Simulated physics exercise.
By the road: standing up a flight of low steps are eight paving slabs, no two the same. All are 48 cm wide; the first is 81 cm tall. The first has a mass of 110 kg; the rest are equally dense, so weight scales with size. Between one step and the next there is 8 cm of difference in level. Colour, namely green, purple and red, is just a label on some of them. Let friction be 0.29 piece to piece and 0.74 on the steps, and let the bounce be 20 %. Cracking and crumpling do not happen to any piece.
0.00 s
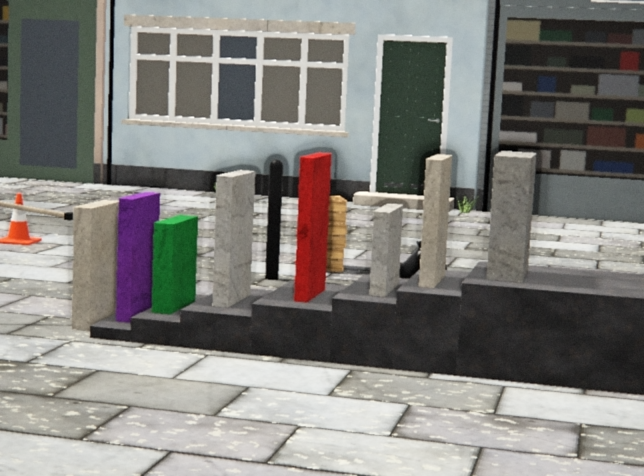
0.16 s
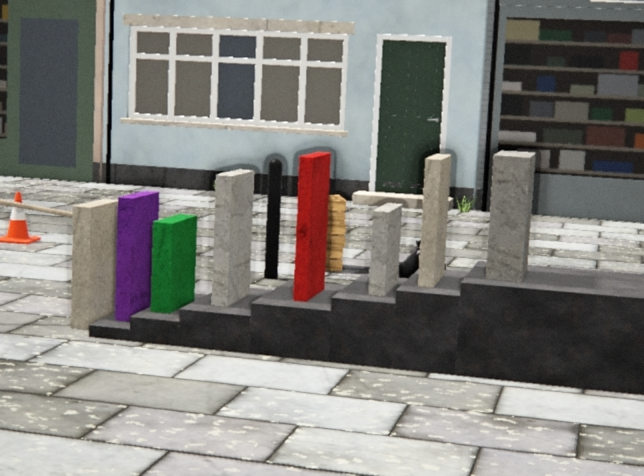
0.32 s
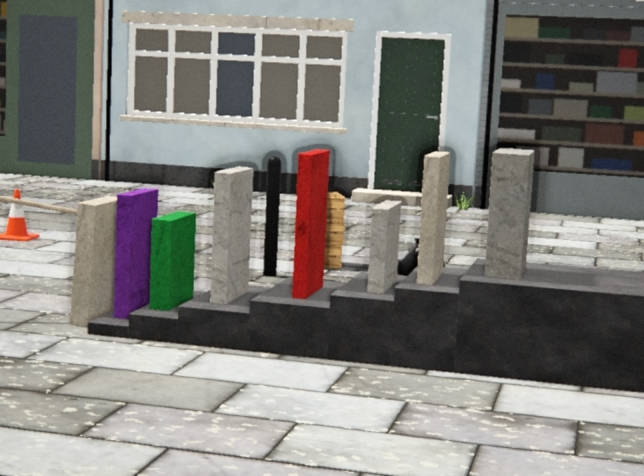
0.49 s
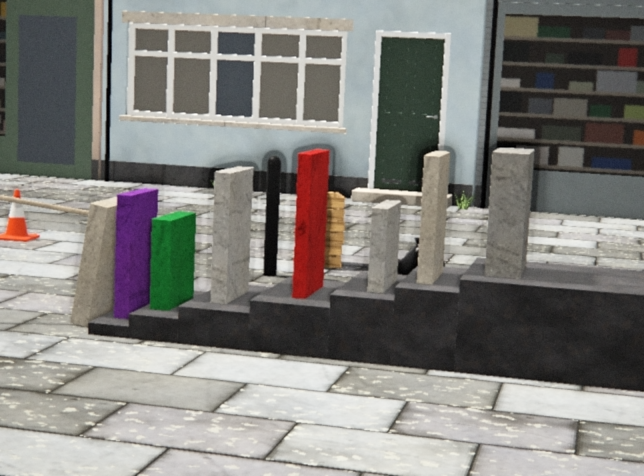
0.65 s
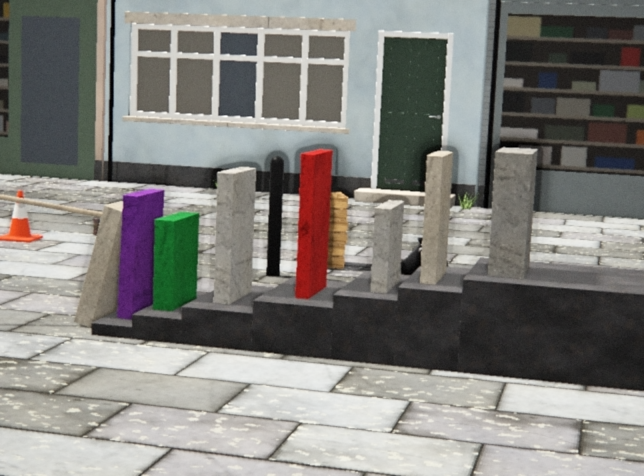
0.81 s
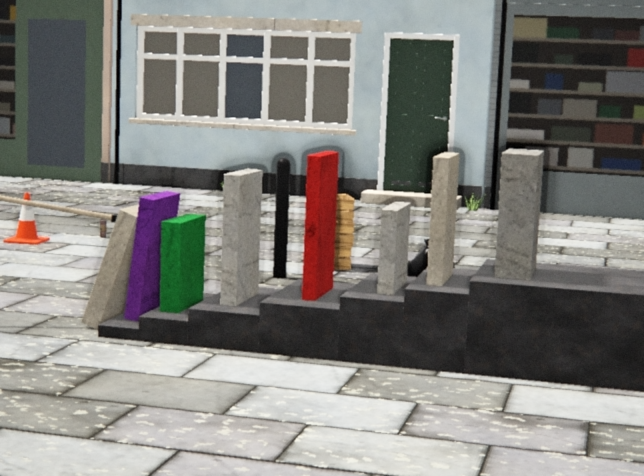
Row of upright slabs on low dark steps beside a paved street, a pole pushing the leftmost one into leaning against the purple slab, which tilts slightly right.
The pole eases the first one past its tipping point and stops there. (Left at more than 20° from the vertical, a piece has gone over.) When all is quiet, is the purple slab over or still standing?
Observed: Purple slab recorded over.
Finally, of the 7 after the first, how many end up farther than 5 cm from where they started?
The count is 7.
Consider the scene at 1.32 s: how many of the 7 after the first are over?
At that moment the count is 2.
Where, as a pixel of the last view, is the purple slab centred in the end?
In the last picture it comes to a stop at about (186, 276).
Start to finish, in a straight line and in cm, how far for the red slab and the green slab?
Approx. distance from start in cm - red 50, green 30.
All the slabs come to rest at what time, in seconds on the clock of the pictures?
I'd say around 3.0 seconds.
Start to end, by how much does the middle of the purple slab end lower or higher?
Net change: Some 10 cm lower.
After 1.32 s, 2 of the 7 other slabs over; purple slab leaning 34°; green slab leaning 29°.
After 1.80 s, 4 of the 7 other slabs over; purple slab leaning 53°; green slab leaning 59°.
After 2.58 s, 7 of the 7 other slabs over; purple slab leaning 53°; red slab leaning 61°.
At rest (3.1 s), 7 of the 7 other slabs over; purple slab leaning 53°; red slab leaning 63°; green slab leaning 60°. Not one is left standing. As the last picture would show them, middles, purple slab near (186, 277), red slab near (390, 263).
